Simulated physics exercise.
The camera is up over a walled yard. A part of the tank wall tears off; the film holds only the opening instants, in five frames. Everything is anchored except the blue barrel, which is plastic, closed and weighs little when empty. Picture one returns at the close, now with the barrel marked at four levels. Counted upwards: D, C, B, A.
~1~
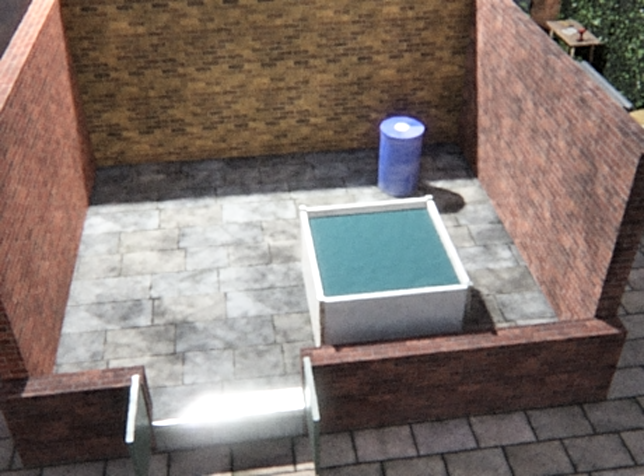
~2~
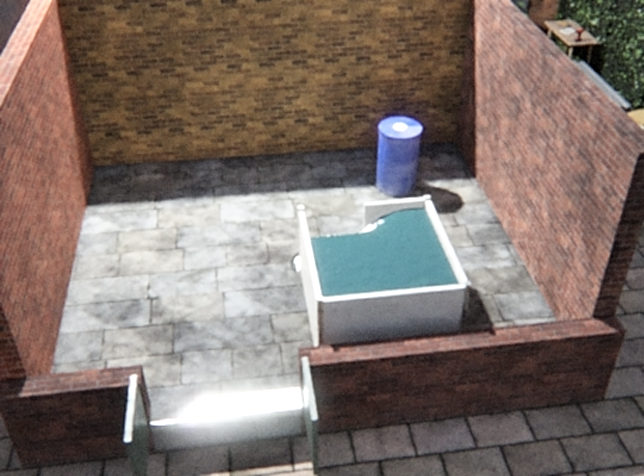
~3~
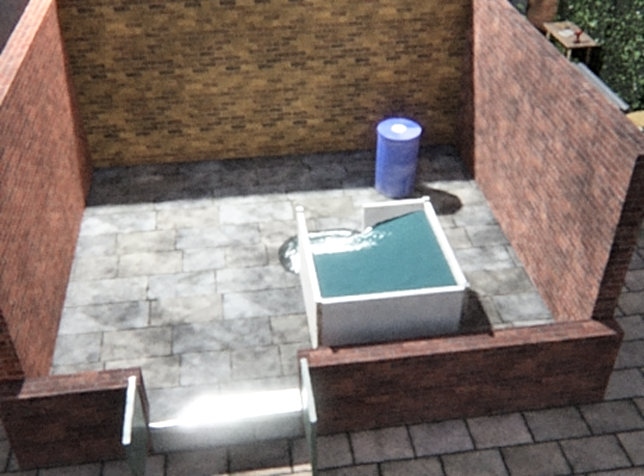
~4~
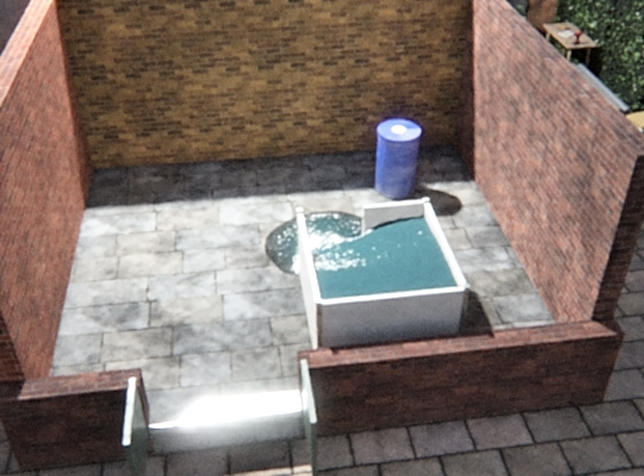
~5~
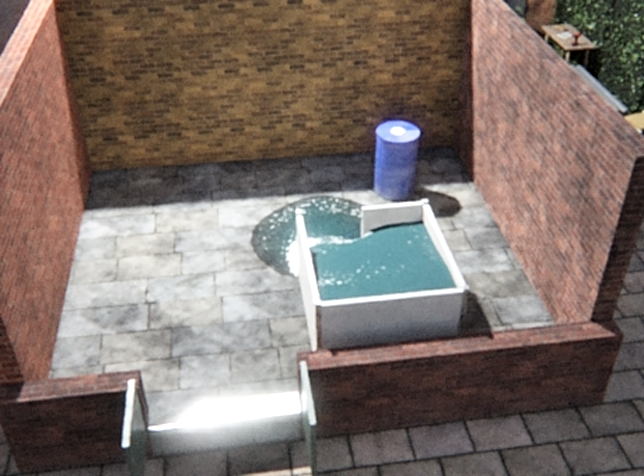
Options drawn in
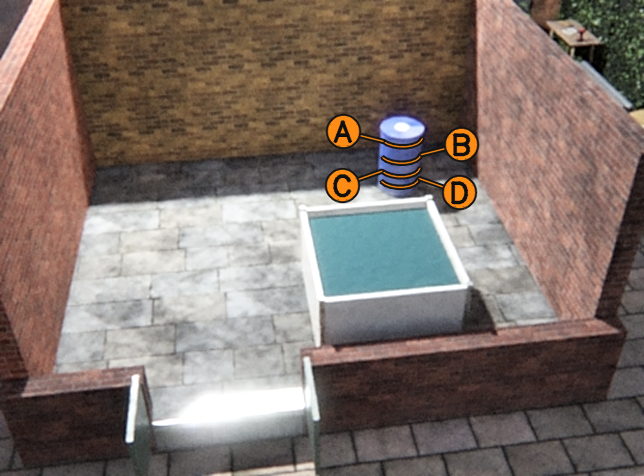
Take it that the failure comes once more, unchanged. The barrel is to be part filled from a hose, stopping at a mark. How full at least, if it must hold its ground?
Level D just does it.
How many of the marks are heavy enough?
All four.
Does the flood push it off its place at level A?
No, not at all.
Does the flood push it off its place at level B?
No.
On the marked copy, A at (406, 146); B at (405, 163); C at (404, 176); D at (403, 187); from the bottom up D, C, B, A.
With A, it does not move.
With B, it does not move.
With C, it does not move.
With D, it shifts by a finger or two and stays.
